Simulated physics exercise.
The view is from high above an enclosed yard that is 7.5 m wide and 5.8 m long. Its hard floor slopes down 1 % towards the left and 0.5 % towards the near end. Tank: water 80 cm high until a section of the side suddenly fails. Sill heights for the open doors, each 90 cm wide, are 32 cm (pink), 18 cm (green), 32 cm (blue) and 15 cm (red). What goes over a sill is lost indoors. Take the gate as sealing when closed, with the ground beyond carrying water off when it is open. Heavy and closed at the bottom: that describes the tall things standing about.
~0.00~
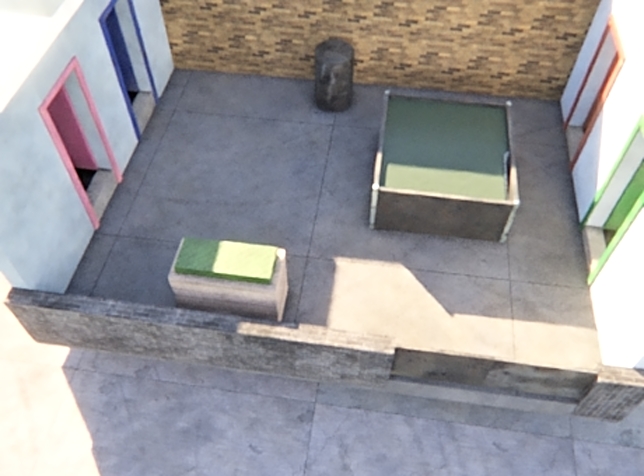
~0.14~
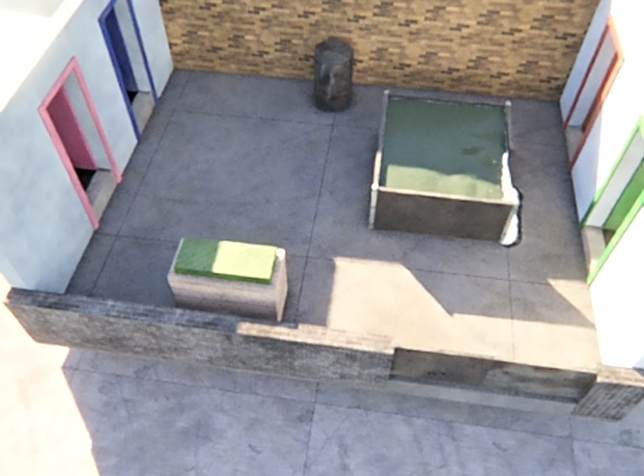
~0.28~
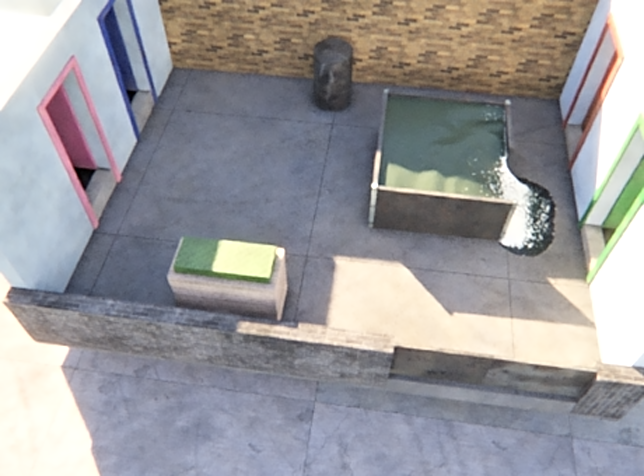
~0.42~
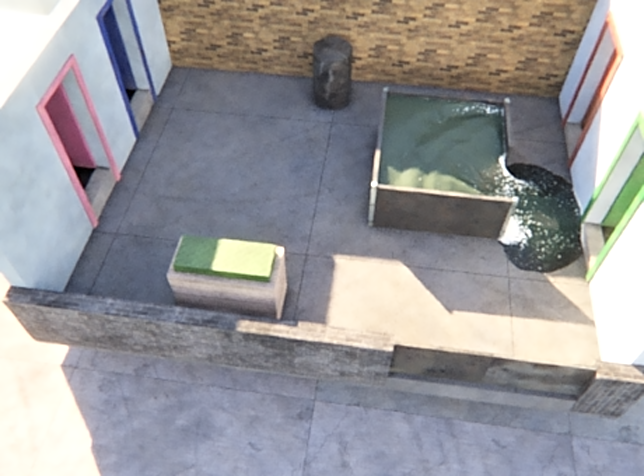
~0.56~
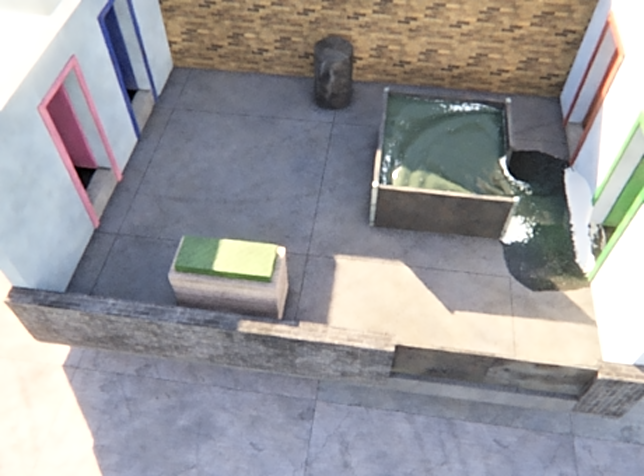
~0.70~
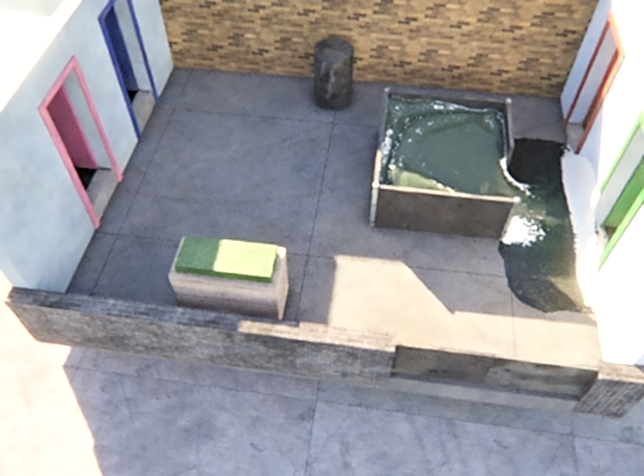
A large square tank of dark green water stands at the right of a walled grey yard, seen from high above. Pink and blue door surrounds are on the left, red and green ones on the right, with a dark barrel by the brick back wall and a green-topped block near the front. Water pours from the tank's right side, foams, and spreads to the right wall and nearer along it, while the camera stays still.
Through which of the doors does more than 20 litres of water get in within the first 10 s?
The pink door holds the inflow within the limit, the green door lets the inflow top the limit, the blue door holds the inflow within the limit, the red door holds the inflow within the limit.
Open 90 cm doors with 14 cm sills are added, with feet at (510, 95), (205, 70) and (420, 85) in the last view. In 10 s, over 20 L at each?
More, less, less.
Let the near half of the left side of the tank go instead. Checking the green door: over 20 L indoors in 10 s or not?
In that case, green door: Less than that.
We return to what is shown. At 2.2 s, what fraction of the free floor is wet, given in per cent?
Close to 25 in a hundred.
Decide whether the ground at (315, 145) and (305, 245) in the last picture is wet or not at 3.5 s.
I'd say spared, then drenched.
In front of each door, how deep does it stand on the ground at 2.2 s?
You'd get pink at 0 cm, green at 39 cm, blue at 0 cm, and red at 12 cm.
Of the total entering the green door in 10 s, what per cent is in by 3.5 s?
By then it's near 90% of the total.
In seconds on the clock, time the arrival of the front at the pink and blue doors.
Arrival: Pink 5.5 s, blue 5.5 s.
After 1.4 s water covers 15 % of the floor and is deepest (55 cm) near (570, 216); pink door not reached, green door 46 cm at the sill, 111 L in, blue door not reached, red door 13 cm at the sill, 0 L in.
After 2.2 s water covers 25 % of the floor and is deepest (43 cm) near (570, 216); pink door not reached, green door 39 cm at the sill, 251 L in, blue door not reached, red door 12 cm at the sill, 0 L in.
After 3.5 s water covers 45 % of the floor and is deepest (32 cm) near (572, 225); pink door not reached, green door 29 cm at the sill, 343 L in, blue door not reached, red door 10 cm at the sill, 1 L in.
After 6.0 s water covers 90 % of the floor and is deepest (20 cm) near (572, 225); pink door 8 cm at the sill, 0 L in, green door 17 cm at the sill, 384 L in, blue door 5 cm at the sill, 0 L in, red door 6 cm at the sill, 1 L in.
After 10.0 s water covers 95 % of the floor and is deepest (15 cm) near (102, 325); pink door 12 cm at the sill, 0 L in, green door 8 cm at the sill, 384 L in, blue door 9 cm at the sill, 0 L in, red door 5 cm at the sill, 1 L in.
